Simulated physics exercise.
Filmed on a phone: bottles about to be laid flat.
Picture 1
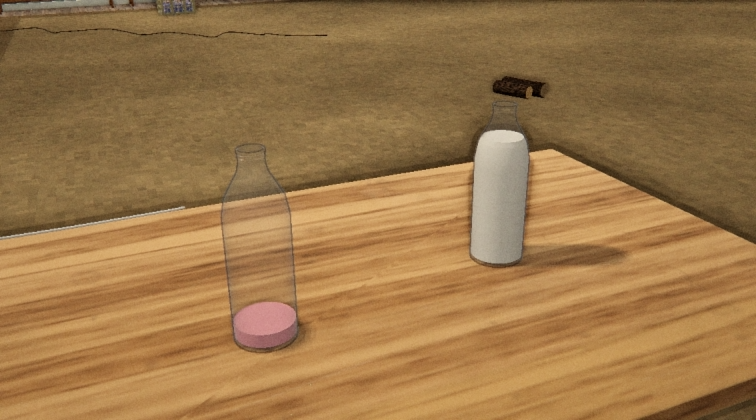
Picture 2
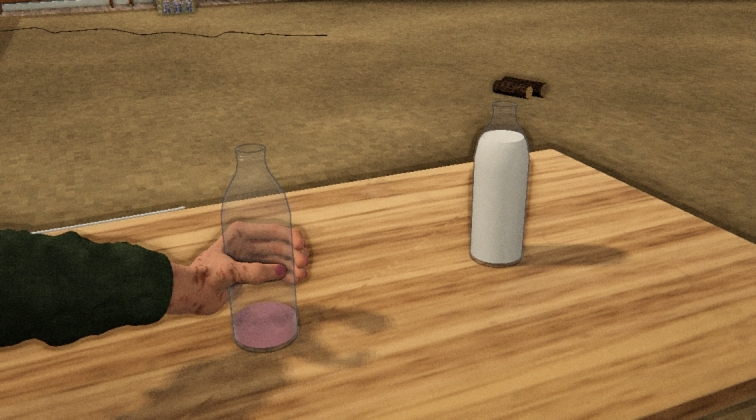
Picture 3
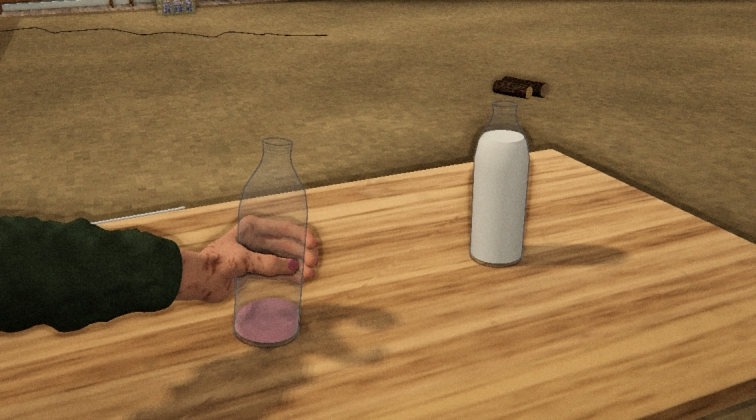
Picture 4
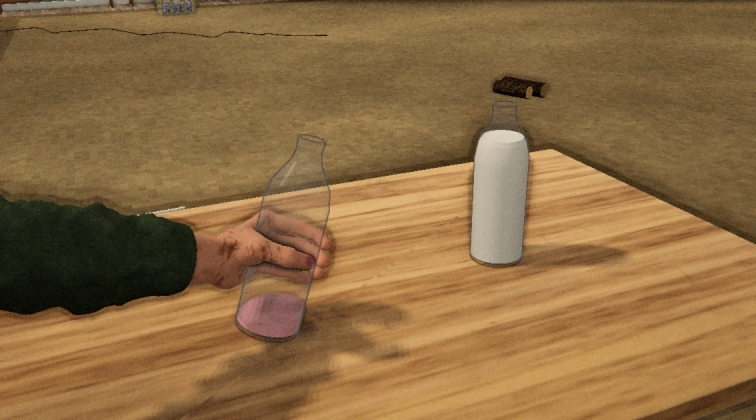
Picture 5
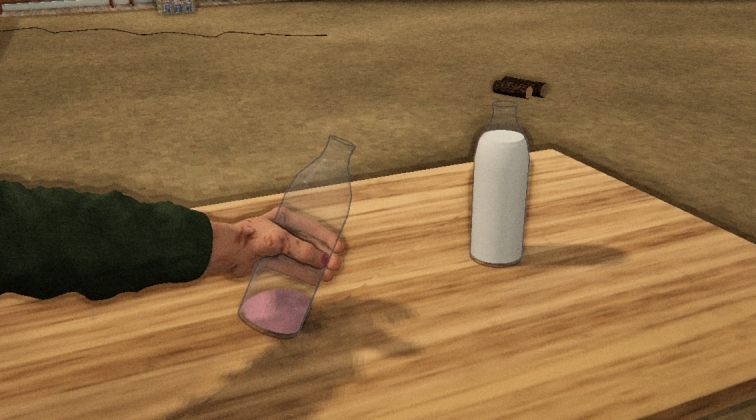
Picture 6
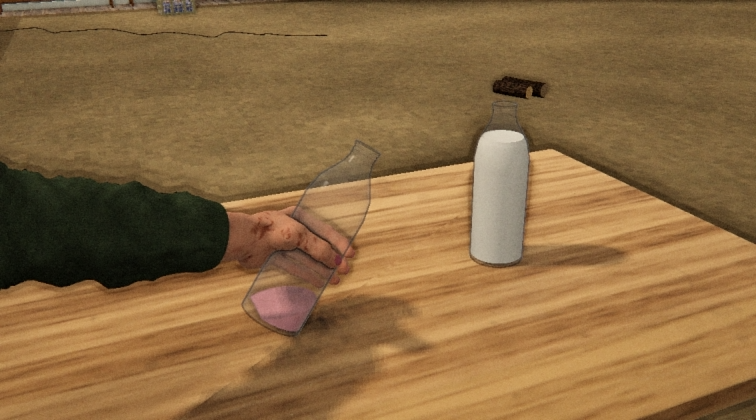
On a wooden table, two clear open bottles stand upright, the left holding a little pink liquid and the right mostly full of white. A hand in a dark green sleeve reaches in from the left and grasps the left bottle, then gradually tilts it to the right while the other stays still.
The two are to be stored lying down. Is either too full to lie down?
The left bottle stays dry; the right bottle runs out.
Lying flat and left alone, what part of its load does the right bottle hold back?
I make it 30 per cent.
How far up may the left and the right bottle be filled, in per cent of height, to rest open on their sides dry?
Near 24 and 24 in a hundred.
Soon after, the left bottle is nearly down; left bottle, nothing comes out.
Later, the left bottle lies flat; left bottle, nothing comes out.
In the end, both lie flat; left bottle, nothing comes out; right bottle, it is running out of the neck.
